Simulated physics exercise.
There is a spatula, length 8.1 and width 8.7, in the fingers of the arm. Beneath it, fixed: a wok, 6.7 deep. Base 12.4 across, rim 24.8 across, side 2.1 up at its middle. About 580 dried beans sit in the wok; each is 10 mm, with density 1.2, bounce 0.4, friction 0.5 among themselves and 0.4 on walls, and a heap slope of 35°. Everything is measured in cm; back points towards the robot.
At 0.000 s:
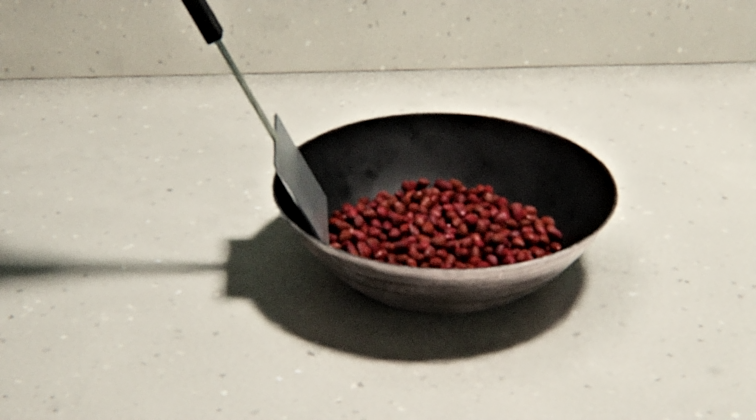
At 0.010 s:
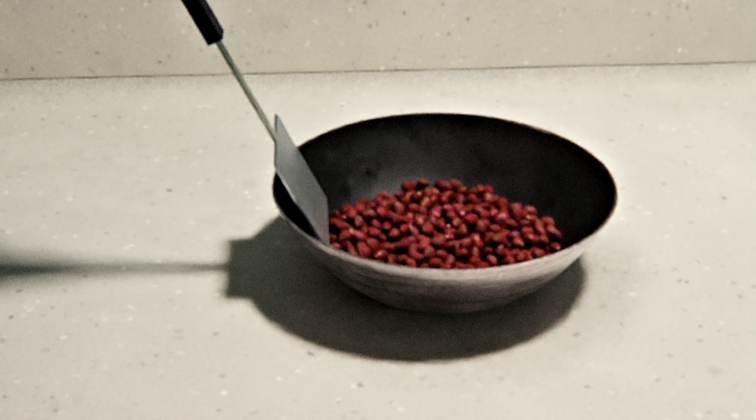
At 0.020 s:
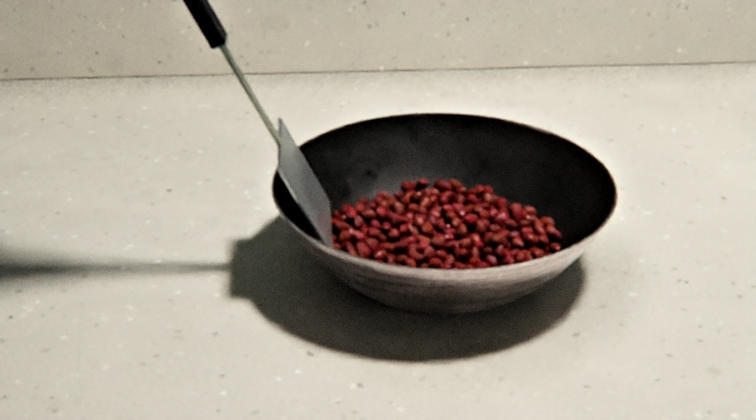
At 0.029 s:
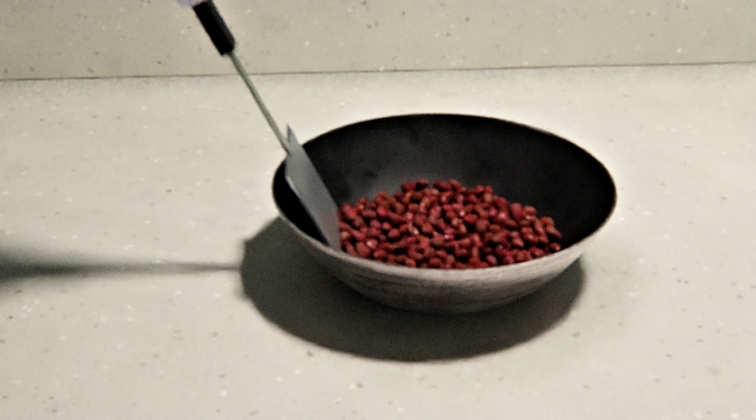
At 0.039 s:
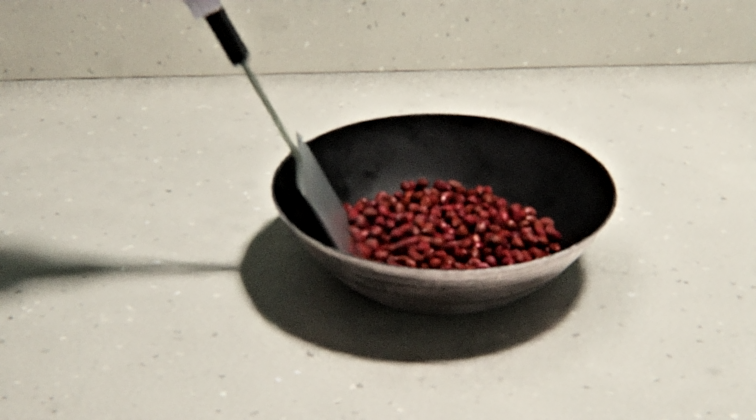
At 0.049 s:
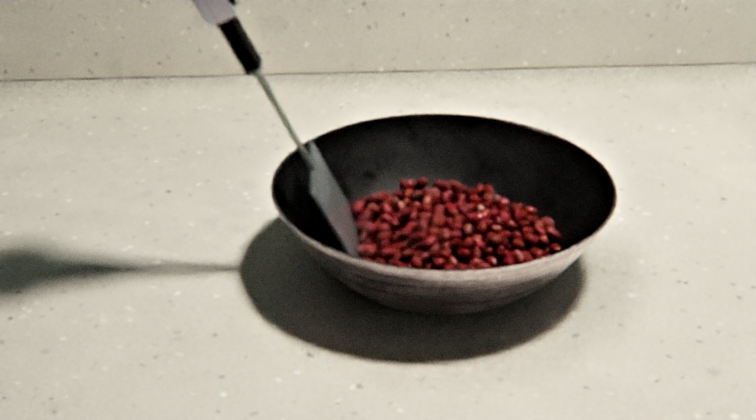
A dark, wide-rimmed wok holding a heap of small red beans sits right of centre on a pale speckled surface, seen from a raised, steady viewpoint. A grey spatula with a black handle leans inside its left edge, shadows stretching to the left. The spatula, at first almost still, slides slightly right and down against the beans, nudging those nearest the blade.
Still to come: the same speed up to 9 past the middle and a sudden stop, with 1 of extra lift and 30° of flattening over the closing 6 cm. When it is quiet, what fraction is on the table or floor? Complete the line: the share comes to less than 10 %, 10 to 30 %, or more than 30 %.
The share comes to more than 30 %.
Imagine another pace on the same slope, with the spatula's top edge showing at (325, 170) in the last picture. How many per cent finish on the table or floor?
Estimate: Close to 50 %.
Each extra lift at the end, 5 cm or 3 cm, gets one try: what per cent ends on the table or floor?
I'd put it near 35 in a hundred, then near 40 in a hundred.
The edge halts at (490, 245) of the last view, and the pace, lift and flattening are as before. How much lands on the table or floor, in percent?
Around 0 percent ends on the table or floor.
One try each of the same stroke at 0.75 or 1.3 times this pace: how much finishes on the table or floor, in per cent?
Close to 40 and 50 percent respectively.
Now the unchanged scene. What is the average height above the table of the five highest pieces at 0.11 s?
About 8 cm.
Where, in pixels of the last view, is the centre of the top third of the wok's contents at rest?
Roughly (511, 233).
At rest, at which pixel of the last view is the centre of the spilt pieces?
At about (729, 250).
By 0.11 s, sloping 64°, highest piece 8 above the table; 576 in the wok.
By 0.17 s, sloping 56°, highest piece 14 above the table; 575 in the wok, 1 on the blade or in flight.
By 0.40 s, sloping 34°, highest piece 14 above the table; 319 in the wok, 63 on the table or floor, 194 on the blade or in flight.
By 1.45 s, sloping 34°, highest piece 4 above the table; 319 in the wok, 257 on the table or floor.
Final count, 319 in the wok, 257 on the table or floor. That is 45 % on the table or floor.
